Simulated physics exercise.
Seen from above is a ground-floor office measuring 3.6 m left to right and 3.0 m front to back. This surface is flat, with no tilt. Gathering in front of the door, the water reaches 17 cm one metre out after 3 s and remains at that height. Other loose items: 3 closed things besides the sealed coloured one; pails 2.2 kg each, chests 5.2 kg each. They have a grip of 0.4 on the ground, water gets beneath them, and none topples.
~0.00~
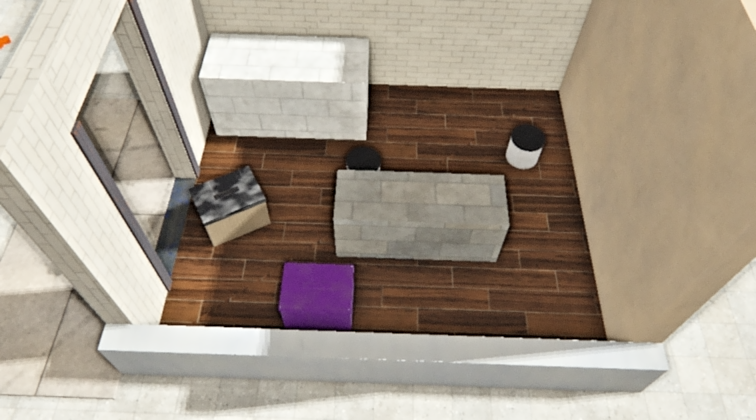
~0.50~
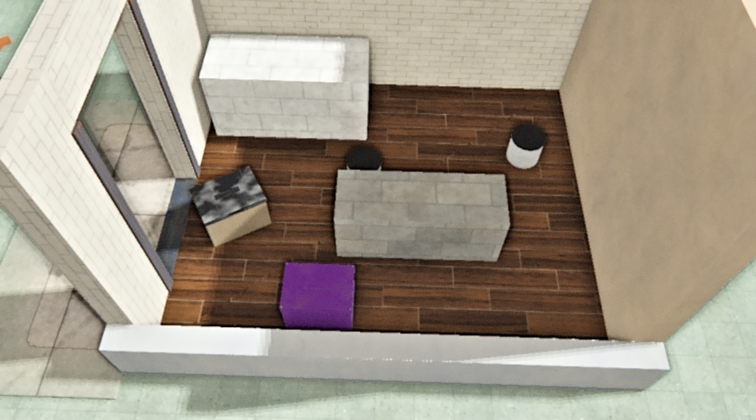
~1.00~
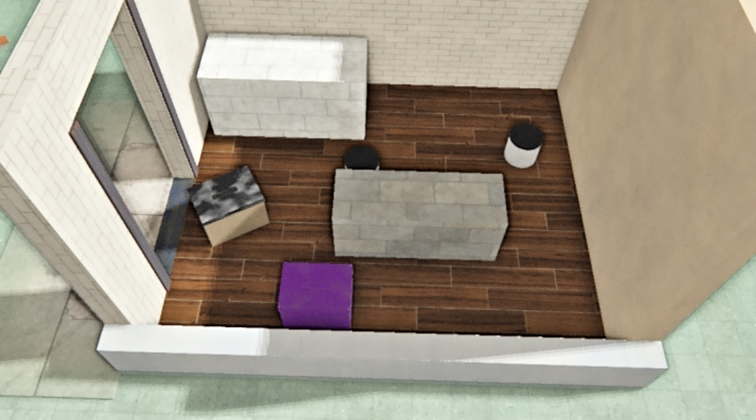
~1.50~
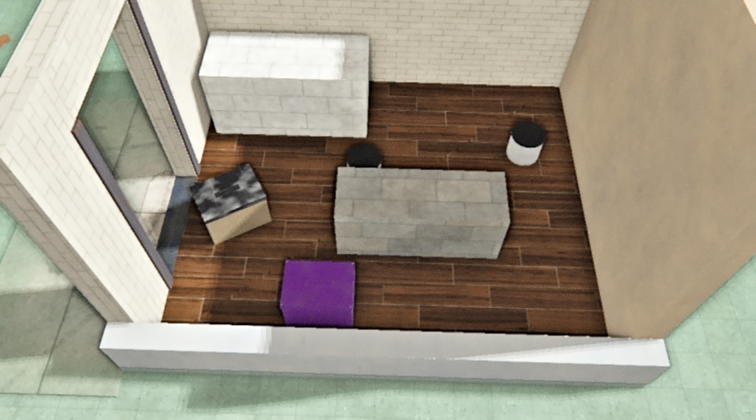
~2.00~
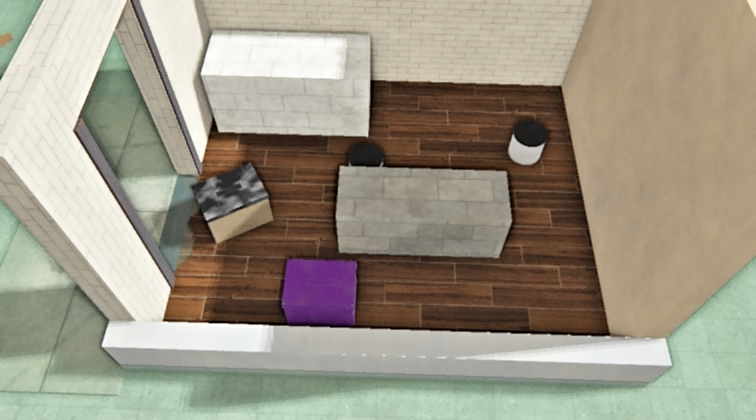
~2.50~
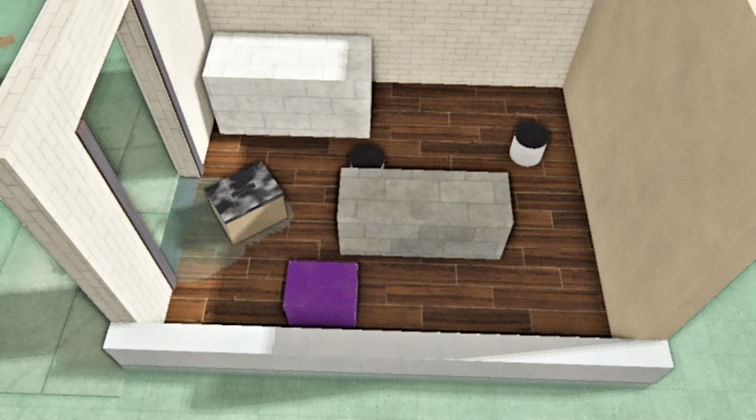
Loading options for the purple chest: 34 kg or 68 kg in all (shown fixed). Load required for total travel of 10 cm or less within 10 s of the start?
Lighter.
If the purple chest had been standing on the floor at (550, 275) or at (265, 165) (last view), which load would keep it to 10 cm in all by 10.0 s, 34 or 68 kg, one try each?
Taking them in turn, the lighter mass keeps it, and the lighter mass keeps it.
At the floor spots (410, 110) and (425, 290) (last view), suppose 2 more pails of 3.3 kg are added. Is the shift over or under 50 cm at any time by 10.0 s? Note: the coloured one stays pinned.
Results: Threshold not reached; threshold exceeded.
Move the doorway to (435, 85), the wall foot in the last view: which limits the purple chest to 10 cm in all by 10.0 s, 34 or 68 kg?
Under that change the small mass suffices.
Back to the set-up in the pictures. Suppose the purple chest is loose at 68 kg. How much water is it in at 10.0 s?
Depth: Approx. 8 cm.
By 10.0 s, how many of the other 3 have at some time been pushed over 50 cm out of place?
I make that 3.
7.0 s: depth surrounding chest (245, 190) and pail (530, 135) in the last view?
Close to 4 and 7 centimetres.
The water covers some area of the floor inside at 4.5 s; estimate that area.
Close to 5.5 m2, I'd say.
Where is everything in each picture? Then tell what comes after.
The first picture shows the purple chest at (317, 286), on the bottom; 0.0 m2 under water; 0 of 4 have shifted.
The second picture shows the purple chest at (318, 286), on the bottom; 0.0 m2 under water; 0 of 4 have shifted.
The third picture shows the purple chest at (316, 286), on the bottom; 0.0 m2 under water; 0 of 4 have shifted.
The fourth picture shows the purple chest at (318, 284), on the bottom; water covers 0.0 m2; 0 of 4 have shifted.
The fifth picture shows the purple chest at (320, 283) rests on the ground; 0.0 m2 under water; 0 of 4 have shifted.
The sixth picture shows the purple chest at (321, 284), on the bottom; water covers 0.4 m2; 1 of 4 have shifted.
After 3.5 s the purple chest would be 0 cm from its start with 34 kg and 0 cm from its start with 68 kg; 3 cm of water round it then.
After 4.5 s the purple chest would be 0 cm from its start with 34 kg and 0 cm from its start with 68 kg; 7 cm of water round it then.
After 7.0 s the purple chest would be 0 cm from its start with 34 kg and 0 cm from its start with 68 kg; 7 cm of water round it then.
After 10.0 s the purple chest would be 0 cm from its start with 34 kg and 0 cm from its start with 68 kg; 8 cm of water round it then.
